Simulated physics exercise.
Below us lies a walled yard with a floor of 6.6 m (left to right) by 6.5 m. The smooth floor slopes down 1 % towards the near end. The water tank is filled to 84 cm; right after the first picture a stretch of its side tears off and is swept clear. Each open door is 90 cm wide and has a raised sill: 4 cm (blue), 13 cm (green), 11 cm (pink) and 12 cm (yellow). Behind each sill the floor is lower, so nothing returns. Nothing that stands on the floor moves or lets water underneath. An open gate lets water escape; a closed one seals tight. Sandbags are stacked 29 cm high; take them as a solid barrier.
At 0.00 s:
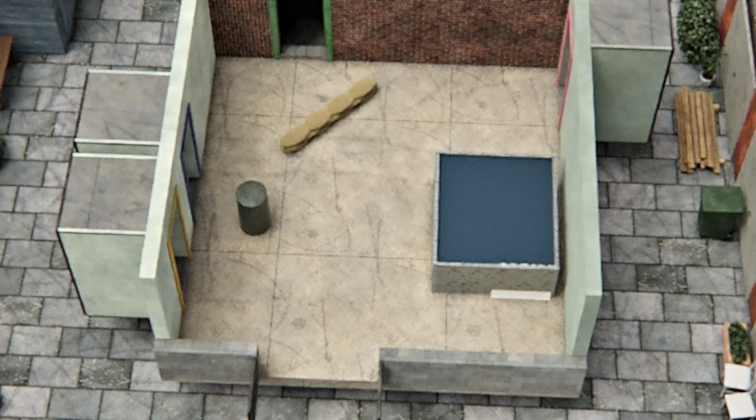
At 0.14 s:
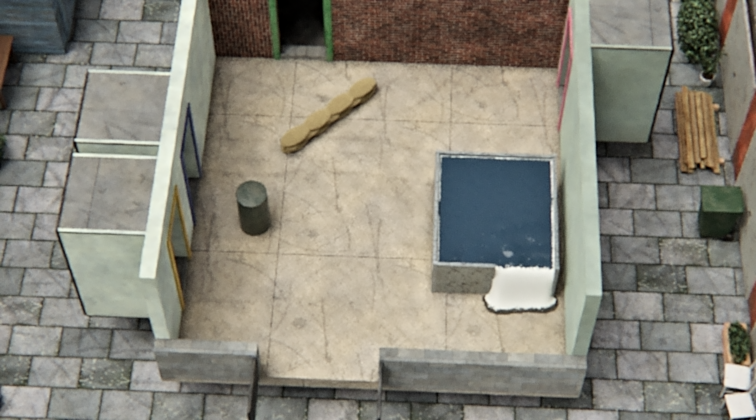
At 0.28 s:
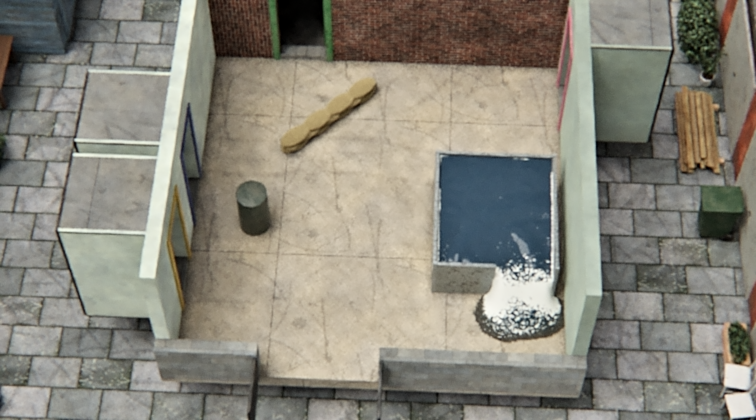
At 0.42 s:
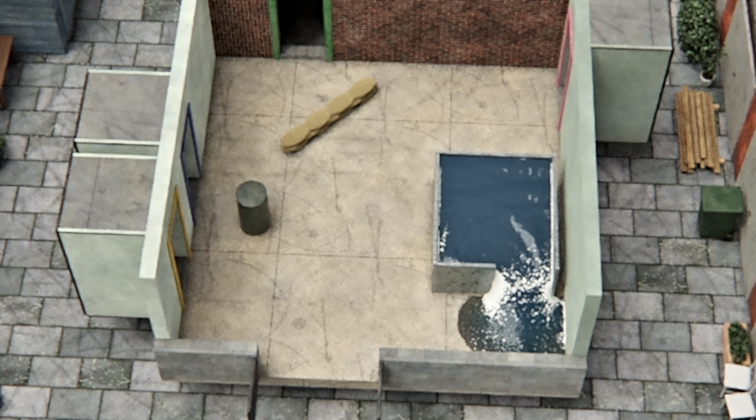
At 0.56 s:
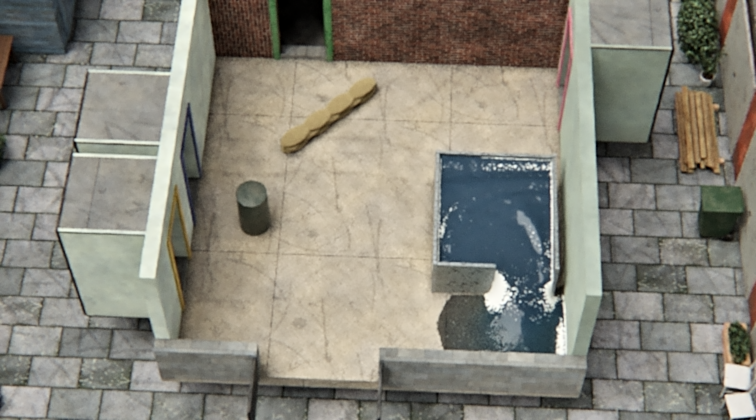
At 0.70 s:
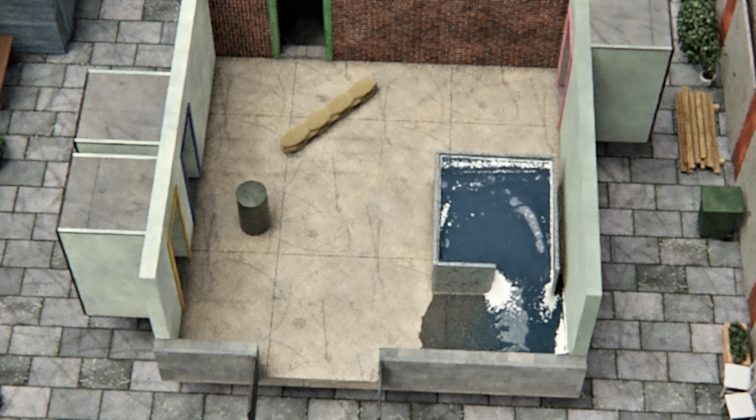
We see a walled yard from above with a square water tank at right; part of its near side breaks away, and foaming water pours out, spreading across the floor along the near wall and toward the left.
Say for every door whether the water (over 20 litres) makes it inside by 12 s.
The water let in: At the blue door it passes the limit; at the green door it keeps below the limit; at the pink door it keeps below the limit; at the yellow door it goes over the limit.
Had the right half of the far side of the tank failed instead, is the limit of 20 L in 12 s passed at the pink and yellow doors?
Against that limit: Pink over, yellow under.
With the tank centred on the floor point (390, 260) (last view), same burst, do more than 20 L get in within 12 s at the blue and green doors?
Then: Blue over, green below.
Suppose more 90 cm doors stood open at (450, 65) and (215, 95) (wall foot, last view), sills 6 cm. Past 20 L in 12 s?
In turn: Below, over.
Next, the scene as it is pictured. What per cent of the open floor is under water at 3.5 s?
About 55 per cent.
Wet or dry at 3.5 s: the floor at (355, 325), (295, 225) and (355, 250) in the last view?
In turn: Wet, under water, wet.
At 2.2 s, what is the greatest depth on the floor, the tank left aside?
Up to some 60 cm.
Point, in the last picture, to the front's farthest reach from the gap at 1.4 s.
At about (325, 366).
After 1.4 s water covers 10 % of the floor and is deepest (74 cm) near (560, 375); blue door not reached, green door not reached, pink door not reached, yellow door not reached.
After 2.2 s water covers 25 % of the floor and is deepest (60 cm) near (560, 375); blue door not reached, green door not reached, pink door not reached, yellow door not reached.
After 3.5 s water covers 55 % of the floor and is deepest (38 cm) near (559, 328); blue door 9 cm at the sill, 3 L in, green door not reached, pink door 3 cm at the sill, 0 L in, yellow door 27 cm at the sill, 54 L in.
After 7.0 s water covers 85 % of the floor and is deepest (22 cm) near (528, 374); blue door 8 cm at the sill, 50 L in, green door 9 cm at the sill, 0 L in, pink door 2 cm at the sill, 0 L in, yellow door 17 cm at the sill, 183 L in.
After 12.0 s water covers 95 % of the floor and is deepest (14 cm) near (555, 180); blue door 8 cm at the sill, 79 L in, green door 9 cm at the sill, 0 L in, pink door 9 cm at the sill, 0 L in, yellow door 10 cm at the sill, 195 L in.
